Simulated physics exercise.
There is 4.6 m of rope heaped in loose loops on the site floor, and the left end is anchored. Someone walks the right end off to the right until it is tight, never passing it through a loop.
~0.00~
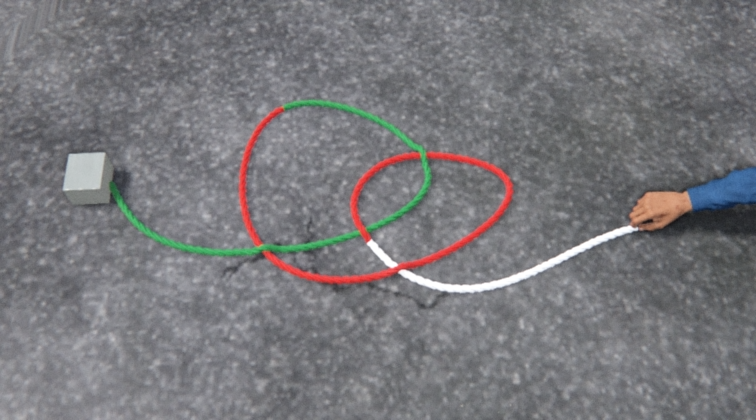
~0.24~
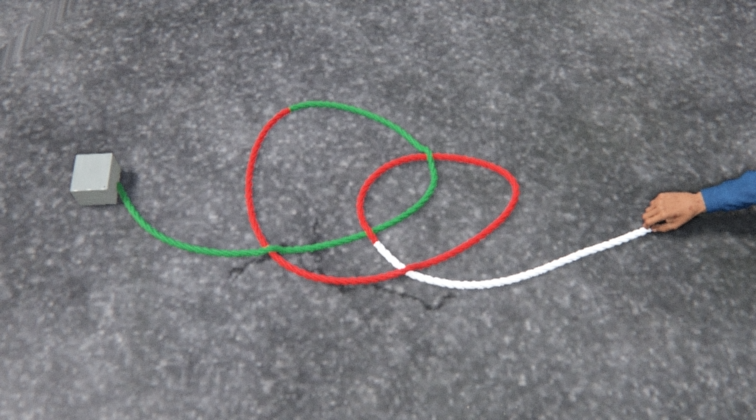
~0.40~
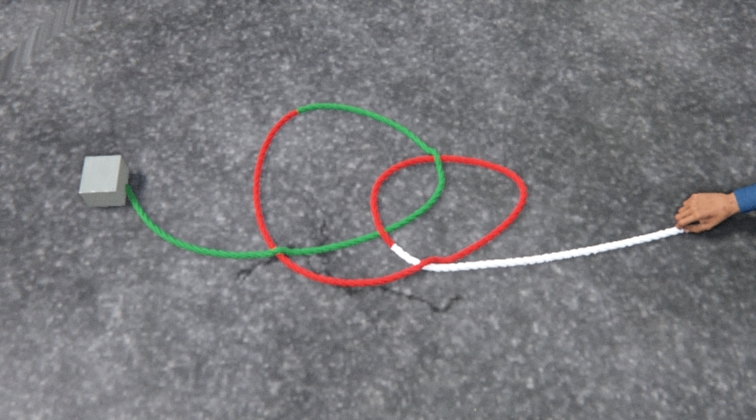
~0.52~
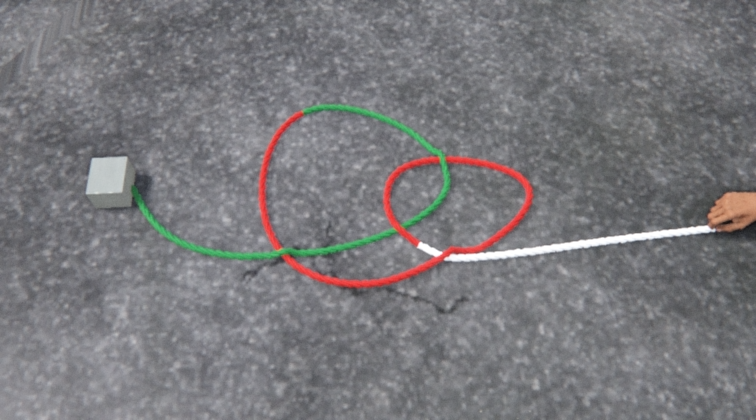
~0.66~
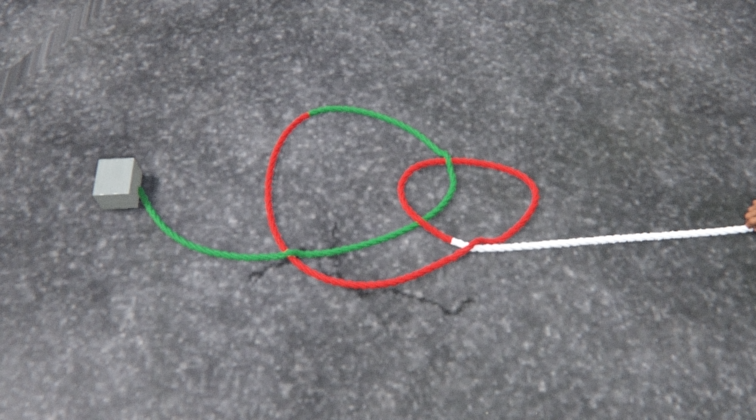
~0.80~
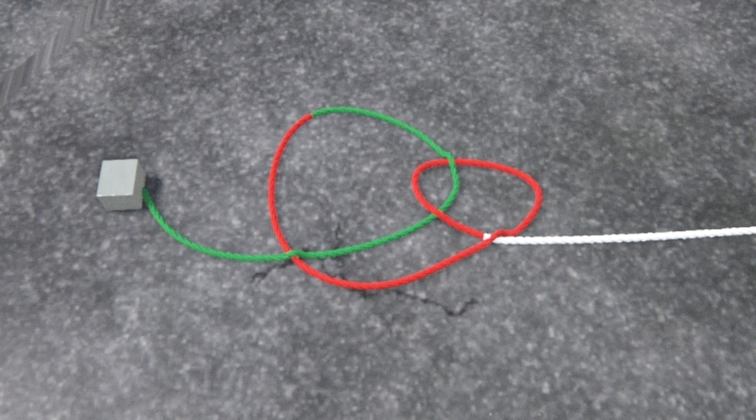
On a dark, cracked ground surface, a hand pulls the white end of a green, red and white rope rightward out of view, straightening it and shrinking the smaller red loop while the larger loop beside a grey block barely changes.
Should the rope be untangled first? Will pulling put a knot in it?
I expect the rope will stay tangled.
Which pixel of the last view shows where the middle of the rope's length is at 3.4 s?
It sits close to pixel (556, 202) in the last view.
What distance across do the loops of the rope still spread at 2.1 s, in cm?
Width: Approx. 40 cm.
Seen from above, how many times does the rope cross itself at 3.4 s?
5.
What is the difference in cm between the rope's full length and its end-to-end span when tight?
Roughly 40 cm.
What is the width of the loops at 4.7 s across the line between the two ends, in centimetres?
At that time the loops are roughly 6 cm wide.
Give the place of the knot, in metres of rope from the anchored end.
About 2.0 m from the fixed end.
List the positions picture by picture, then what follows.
The first frame shows shows, crossings (266, 253) green over red, (361, 232) red over green, (401, 271) red over white, (423, 155) green over red; rope runs through (236, 253) (376, 119) (289, 269) (466, 160) (486, 287); grip (636, 227).
In the second frame, shows, rope runs through (242, 253) (295, 270) (495, 283); grip (649, 228).
In the third frame, shows, rope runs through (250, 255) (302, 272) (518, 262); grip (681, 229).
In the fourth frame, shows, rope runs through (255, 256) (308, 273) (546, 250); grip (714, 228).
In the fifth frame, shows, rope runs through (261, 257) (314, 274) (581, 242); grip (751, 228).
In the sixth frame, shows, rope runs through (265, 258) (404, 126) (317, 275) (495, 166) (614, 239).
At 2.1 s, the ends are 2.6 m apart, loops still 39 cm across.
At 3.4 s, the ends are 3.4 m apart, with a tight lump 2.6 m from the fixed end.
At 4.7 s, the ends are 4.1 m apart, with a tight lump 2.1 m from the fixed end.
At 6.0 s, the ends are 4.2 m apart, with a tight lump 2.0 m from the fixed end.
At 6.3 s, the ends are 4.2 m apart, with a tight lump 2.0 m from the fixed end.
